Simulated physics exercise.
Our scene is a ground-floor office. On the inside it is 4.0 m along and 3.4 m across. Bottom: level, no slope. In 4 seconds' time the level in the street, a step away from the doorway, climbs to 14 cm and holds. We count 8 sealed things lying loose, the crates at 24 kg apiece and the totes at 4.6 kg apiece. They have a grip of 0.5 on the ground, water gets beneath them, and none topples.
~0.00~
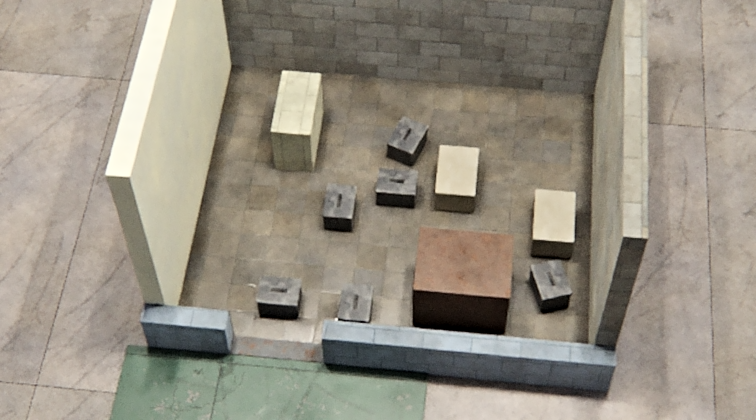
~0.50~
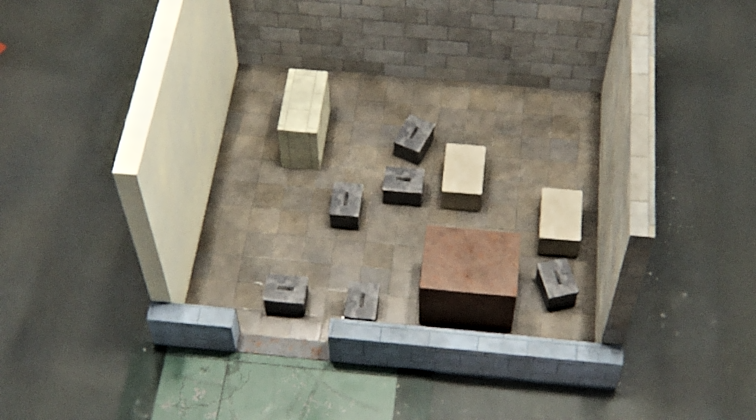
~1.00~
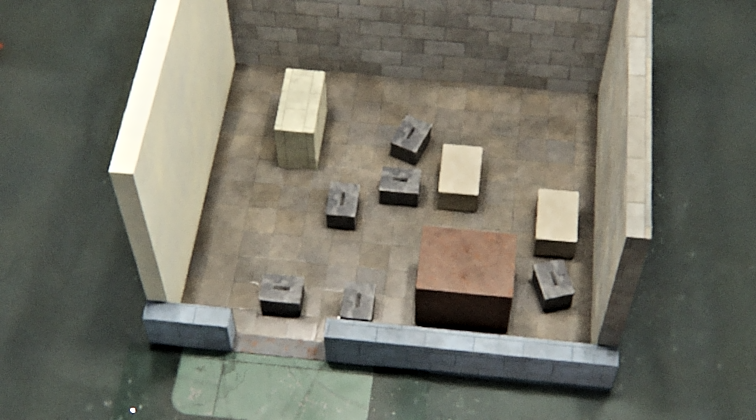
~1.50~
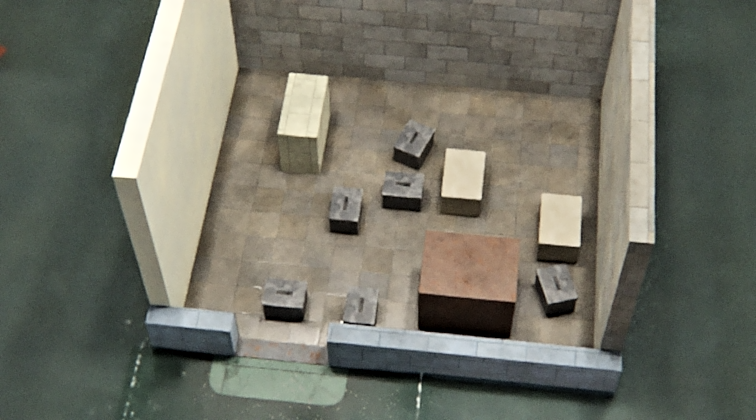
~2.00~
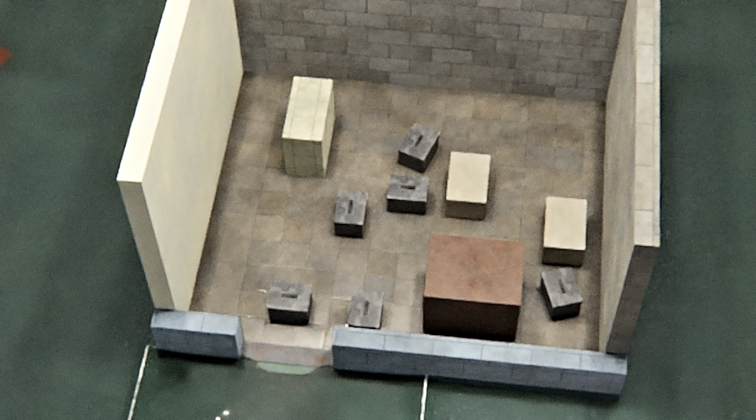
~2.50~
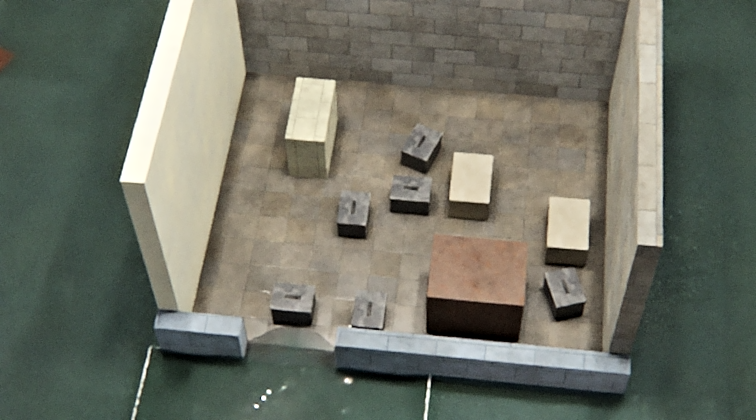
At first, pale paving and a green patch lie outside an open-topped room holding boxes and small dark grey blocks. Dark greenish water then covers the paving, and the green patch shrinks toward the doorway until it disappears. Finally, water just reaches the doorway gap, while everything inside stays put.
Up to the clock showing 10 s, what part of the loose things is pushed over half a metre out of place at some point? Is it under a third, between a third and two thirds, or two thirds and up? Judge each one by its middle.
It is between a third and two thirds.
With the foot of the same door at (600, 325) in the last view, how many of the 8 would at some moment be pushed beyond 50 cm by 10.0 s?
Then it comes to 2.
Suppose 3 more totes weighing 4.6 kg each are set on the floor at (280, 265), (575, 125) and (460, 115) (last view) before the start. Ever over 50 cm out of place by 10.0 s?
Above the limit, then inside the limit, then above the limit.
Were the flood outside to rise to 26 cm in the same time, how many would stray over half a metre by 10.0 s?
Count: 4.
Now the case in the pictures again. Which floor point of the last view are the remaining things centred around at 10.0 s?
Mean position: Approximately (473, 194).
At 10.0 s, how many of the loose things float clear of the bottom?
My tally comes to 2.
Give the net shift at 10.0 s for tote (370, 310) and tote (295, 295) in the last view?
Respectively 0 and 300 cm.
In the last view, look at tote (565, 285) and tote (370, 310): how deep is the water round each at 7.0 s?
1 and 2 cm.
After 3.5 s 0 of 8 are over 50 cm from their spots; 0 afloat.
After 4.5 s 1 of 8 are over 50 cm from their spots; 0 afloat.
After 7.0 s 2 of 8 are over 50 cm from their spots; 2 afloat.
After 10.0 s 4 of 8 are over 50 cm from their spots, and 4 have been at some point; 2 afloat.
